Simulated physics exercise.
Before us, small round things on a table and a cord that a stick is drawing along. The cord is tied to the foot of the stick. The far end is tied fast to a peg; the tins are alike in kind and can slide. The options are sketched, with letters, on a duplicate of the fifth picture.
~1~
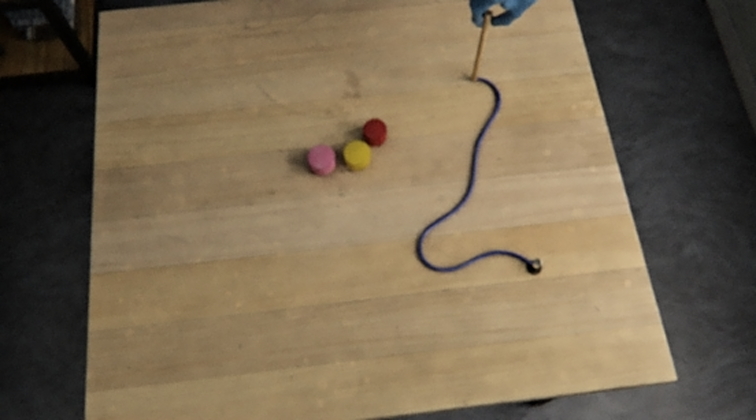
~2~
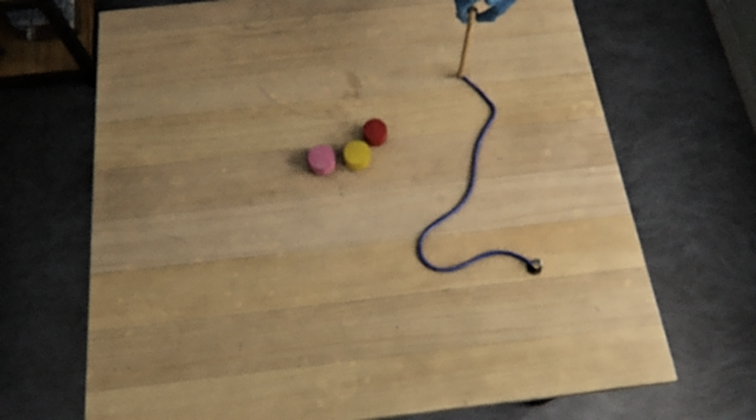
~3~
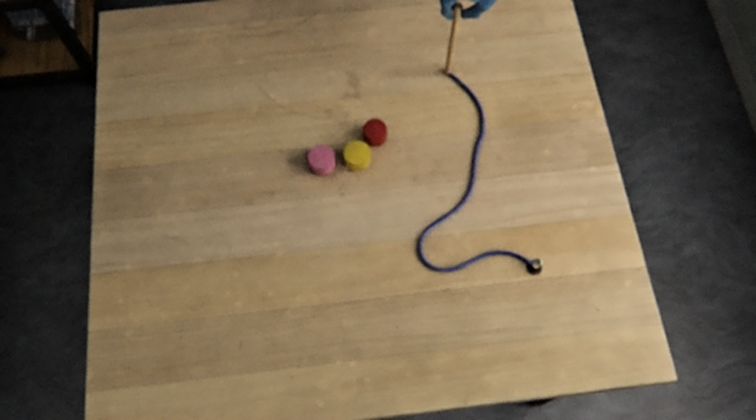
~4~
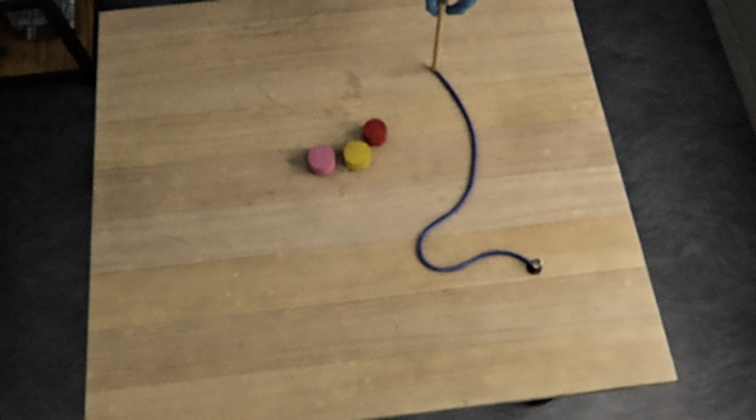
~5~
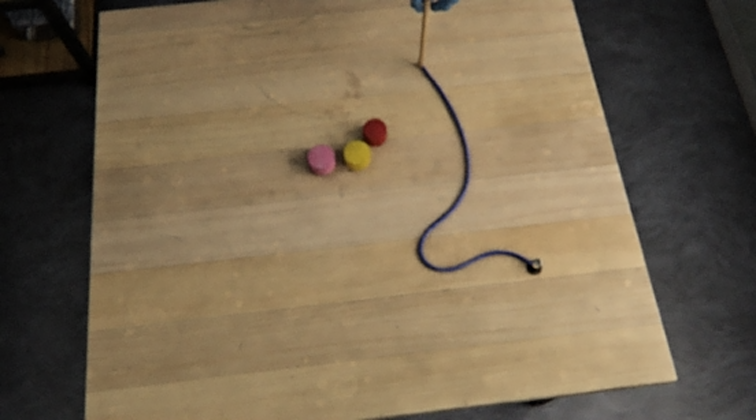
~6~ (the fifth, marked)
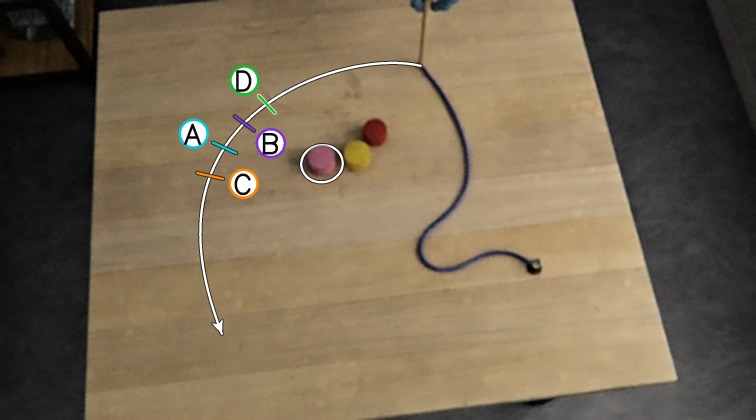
A gloved hand uses a stick to draw a blue cord's end leftward past three still tins.
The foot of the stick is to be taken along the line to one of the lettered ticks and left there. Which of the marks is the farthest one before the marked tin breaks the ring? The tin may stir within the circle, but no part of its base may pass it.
It should halt at C.
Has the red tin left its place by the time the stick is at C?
Yes.
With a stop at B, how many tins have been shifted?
By then, none.
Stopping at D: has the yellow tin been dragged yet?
No.
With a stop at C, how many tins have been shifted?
Two.
On the copy, A at (224, 148); B at (244, 123); C at (210, 176); D at (267, 104); the ring at (322, 163); the route from (421, 66) via (236, 132) to (222, 334).
On C. First, foot of the stick (332, 73); pink tin (322, 160).
Then, foot of the stick (254, 115); pink tin (322, 160).
Finally, foot of the stick (210, 176); yellow tin (348, 166); red tin (373, 163); pink tin (322, 160); the pink tin is still in its ring.
By contrast, A is safe but short; B is safe but short; D is safe but short.
